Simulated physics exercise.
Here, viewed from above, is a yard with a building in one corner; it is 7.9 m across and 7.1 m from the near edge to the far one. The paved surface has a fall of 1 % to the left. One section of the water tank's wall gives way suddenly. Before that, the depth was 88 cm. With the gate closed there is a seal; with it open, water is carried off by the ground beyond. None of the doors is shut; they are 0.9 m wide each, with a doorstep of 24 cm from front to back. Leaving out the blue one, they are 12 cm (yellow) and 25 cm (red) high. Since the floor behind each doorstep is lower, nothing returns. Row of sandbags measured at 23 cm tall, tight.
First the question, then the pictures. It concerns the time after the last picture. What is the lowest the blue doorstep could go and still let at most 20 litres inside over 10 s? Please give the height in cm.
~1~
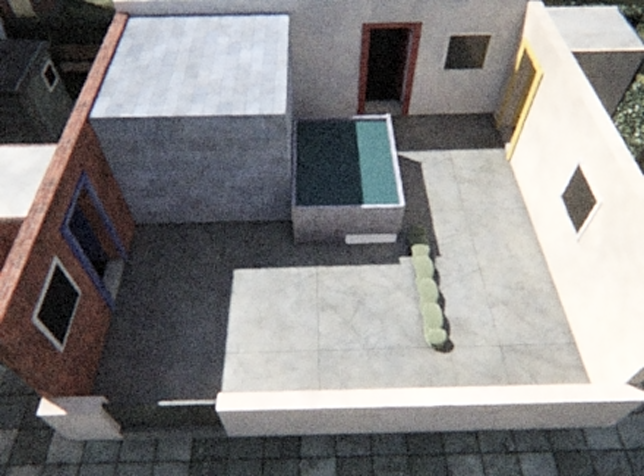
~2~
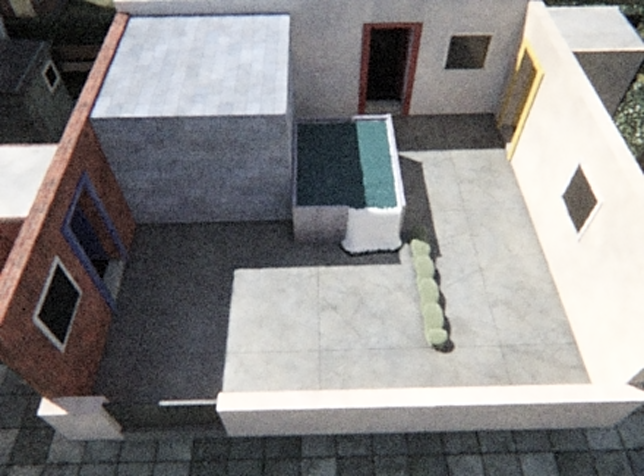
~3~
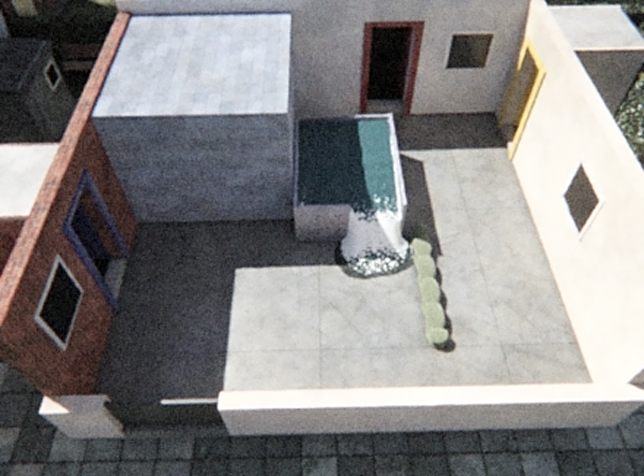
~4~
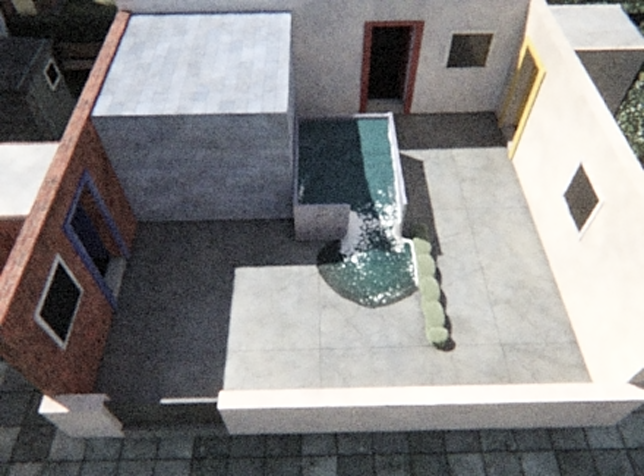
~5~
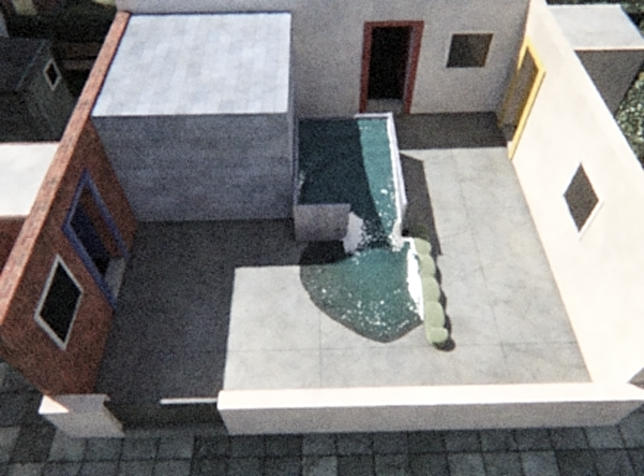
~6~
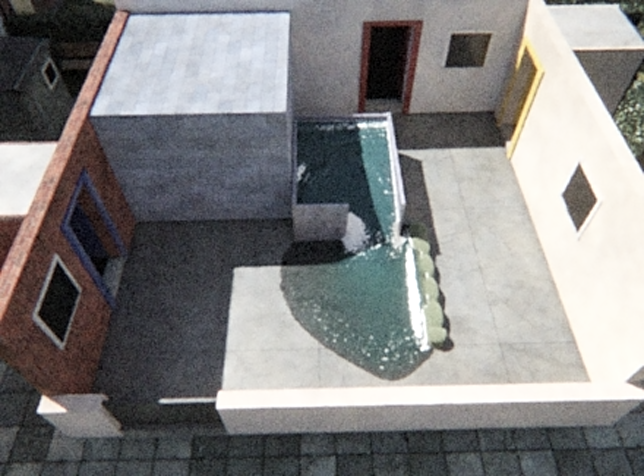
About 14.5 cm.
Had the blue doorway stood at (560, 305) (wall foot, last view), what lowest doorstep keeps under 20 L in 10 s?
About 7.5 cm.
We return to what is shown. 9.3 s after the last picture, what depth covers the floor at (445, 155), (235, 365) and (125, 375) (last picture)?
Roughly 4, 8 and 17 centimetres.
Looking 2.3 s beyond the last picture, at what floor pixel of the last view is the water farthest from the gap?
Near pixel (85, 416).
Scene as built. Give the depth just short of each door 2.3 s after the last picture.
Door depths (cm): Yellow = 0, blue = 0, red = 0.
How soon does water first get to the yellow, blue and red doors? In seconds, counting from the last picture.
Front times - yellow: 4.5 s, blue: 2.6 s, red: 6.0 s.
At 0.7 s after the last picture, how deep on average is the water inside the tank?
Average depth: Approx. 64 cm.
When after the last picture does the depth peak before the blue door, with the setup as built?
Crest at t of about 8.0 s.
Then, 0.7 s after the last picture water covers 25 % of the floor, deepest (51 cm) near (402, 407); it has not reached the blue door.
Then, 2.3 s after the last picture water covers 40 % of the floor, deepest (45 cm) near (85, 416); it has not reached the blue door.
Then, 9.3 s after the last picture water covers 95 % of the floor, deepest (19 cm) near (132, 414); 16 cm at the blue door, 3 litres in over its 19 cm doorstep.
At the blue door as built, the water peaked near 20 cm, 8.1 s after the last picture.
Run again over the same 10 s with other heights there, 39 litres in over 12.5 cm, 9 litres over 16.5 cm. The limit of 20 litres is kept from about 14.5 cm up.
